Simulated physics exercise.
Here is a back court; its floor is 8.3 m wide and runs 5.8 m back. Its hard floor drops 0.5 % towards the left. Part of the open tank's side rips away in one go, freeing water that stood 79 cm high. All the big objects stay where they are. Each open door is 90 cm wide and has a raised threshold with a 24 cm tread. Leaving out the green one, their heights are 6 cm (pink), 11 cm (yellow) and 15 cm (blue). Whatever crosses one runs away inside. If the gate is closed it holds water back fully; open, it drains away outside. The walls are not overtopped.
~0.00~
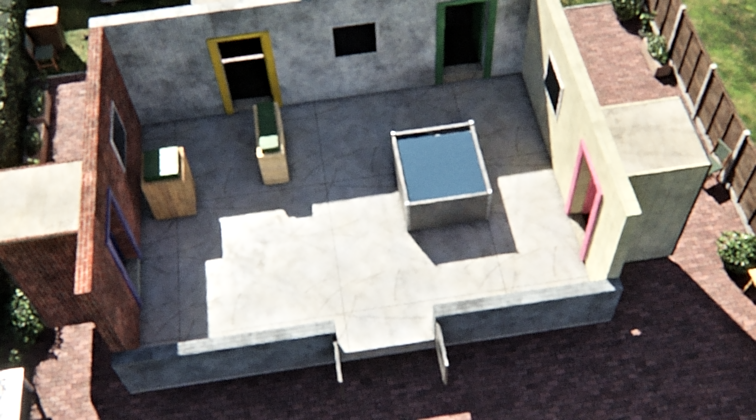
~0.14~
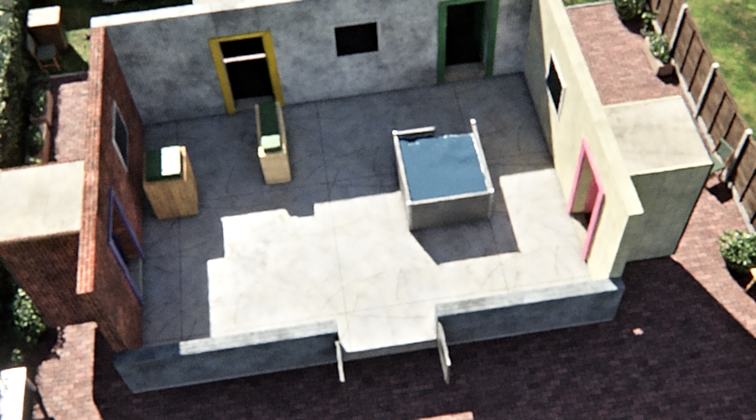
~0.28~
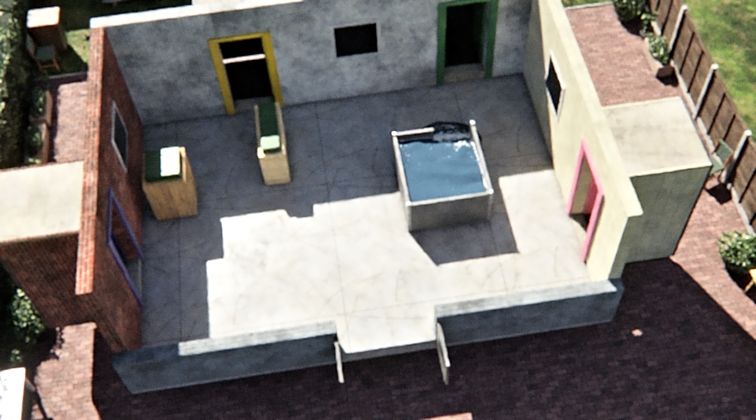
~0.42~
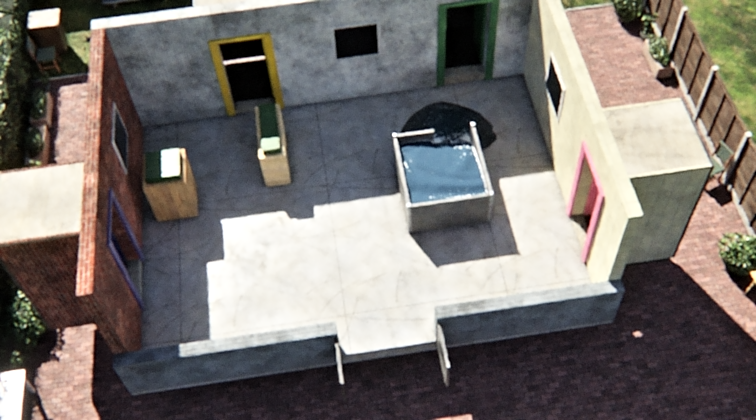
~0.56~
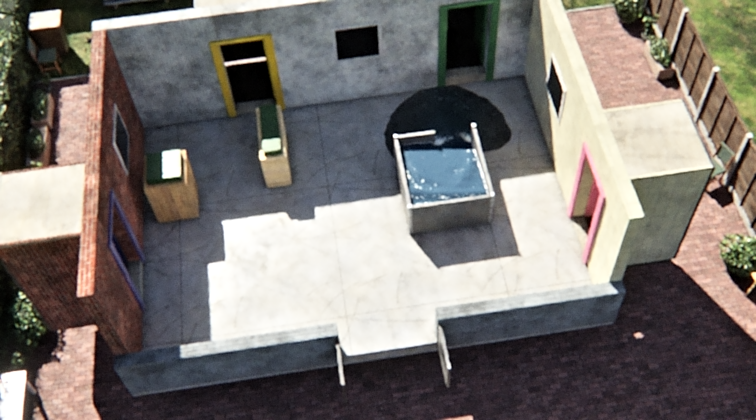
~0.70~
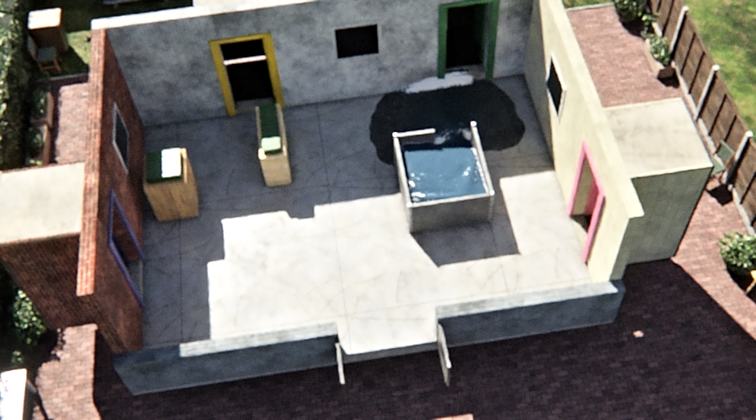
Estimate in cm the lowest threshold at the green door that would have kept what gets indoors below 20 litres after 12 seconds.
About 29 cm.
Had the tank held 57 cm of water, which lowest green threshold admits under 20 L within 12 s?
About 20 cm.
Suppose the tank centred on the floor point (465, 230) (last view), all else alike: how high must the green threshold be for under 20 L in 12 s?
About 23 cm.
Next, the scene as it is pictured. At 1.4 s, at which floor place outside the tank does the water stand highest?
At about (524, 74).
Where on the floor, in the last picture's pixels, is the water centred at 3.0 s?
Around (435, 148).
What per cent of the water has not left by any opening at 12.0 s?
About 94 per cent.
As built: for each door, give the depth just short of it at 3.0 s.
In cm: Green 23, pink 0, yellow 4, blue 0.
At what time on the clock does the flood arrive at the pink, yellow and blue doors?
Arrival: Pink 3.2 s, yellow 1.8 s, blue 5.5 s.
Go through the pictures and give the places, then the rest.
In the first frame, still water, 79 cm deep, in the open tank at (440, 165); the green door at (465, 47) is dry.
In the second frame, the gap is on the far side, the front 0.3 m out at a hidden place; the back of the open tank holds 79 cm.
In the third frame, the gap is on the far side, the front 0.8 m out at (432, 127); the back of the open tank holds 79 cm.
In the fourth frame, the front is at (433, 106), 1.4 m from the gap on the far side; 1.9 m2 of floor is wet, 74 cm left at the back.
In the fifth frame, water pours out on the far side and has run 2.0 m, to (427, 89); about 5 cm deep outside, 67 cm at the back.
In the sixth frame, the front is at (461, 71), 2.1 m from the gap on the far side; 4.8 m2 of floor is wet, 69 cm left at the back; water is at the green door at (467, 49).
After 1.4 s water covers 15 % of the floor, deepest (51 cm) near (524, 74); 36 cm at the green door, 19 litres in over its 24 cm threshold.
After 3.0 s water covers 35 % of the floor, deepest (26 cm) near (508, 77); 23 cm at the green door, 54 litres in over its 24 cm threshold.
After 12.0 s water covers 95 % of the floor, deepest (9 cm) near (143, 373); 5 cm at the green door, 55 litres in over its 24 cm threshold.
At the green door as built, the water arrived by 0.7 s and peaked near 36 cm at 1.2 s.
Run again over the same 12 s with other heights there, 48 litres in over 25 cm, 5 litres over 34 cm. The limit of 20 litres is kept from about 29 cm up.
